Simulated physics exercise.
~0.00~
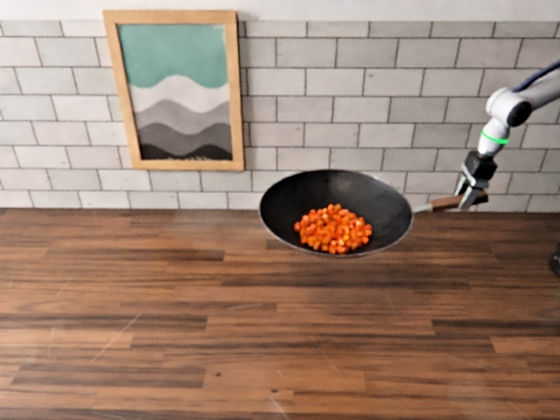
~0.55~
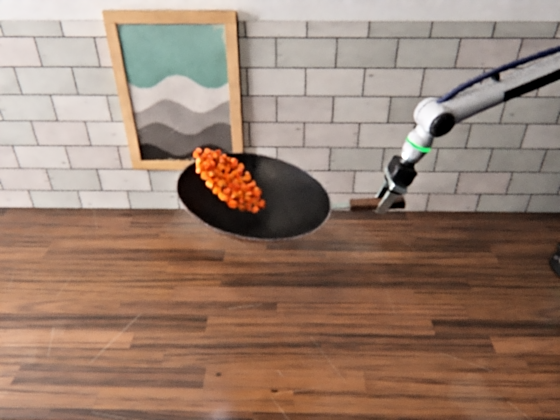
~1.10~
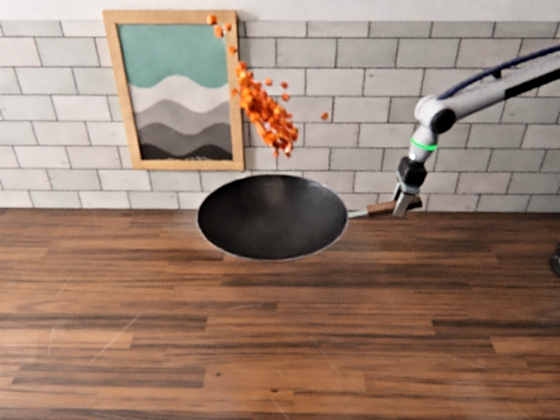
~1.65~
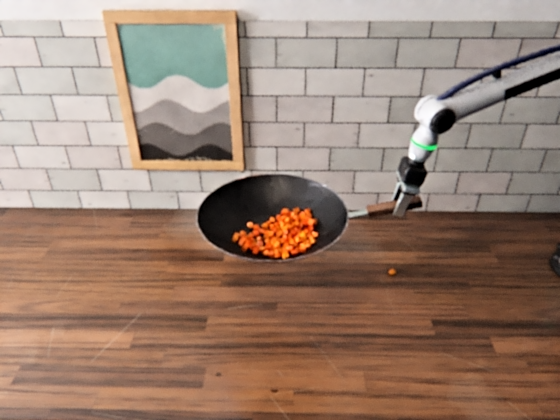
A robot arm swings a dark wok left, tosses orange vegetable dice and catches nearly all, one piece landing on the wooden table.
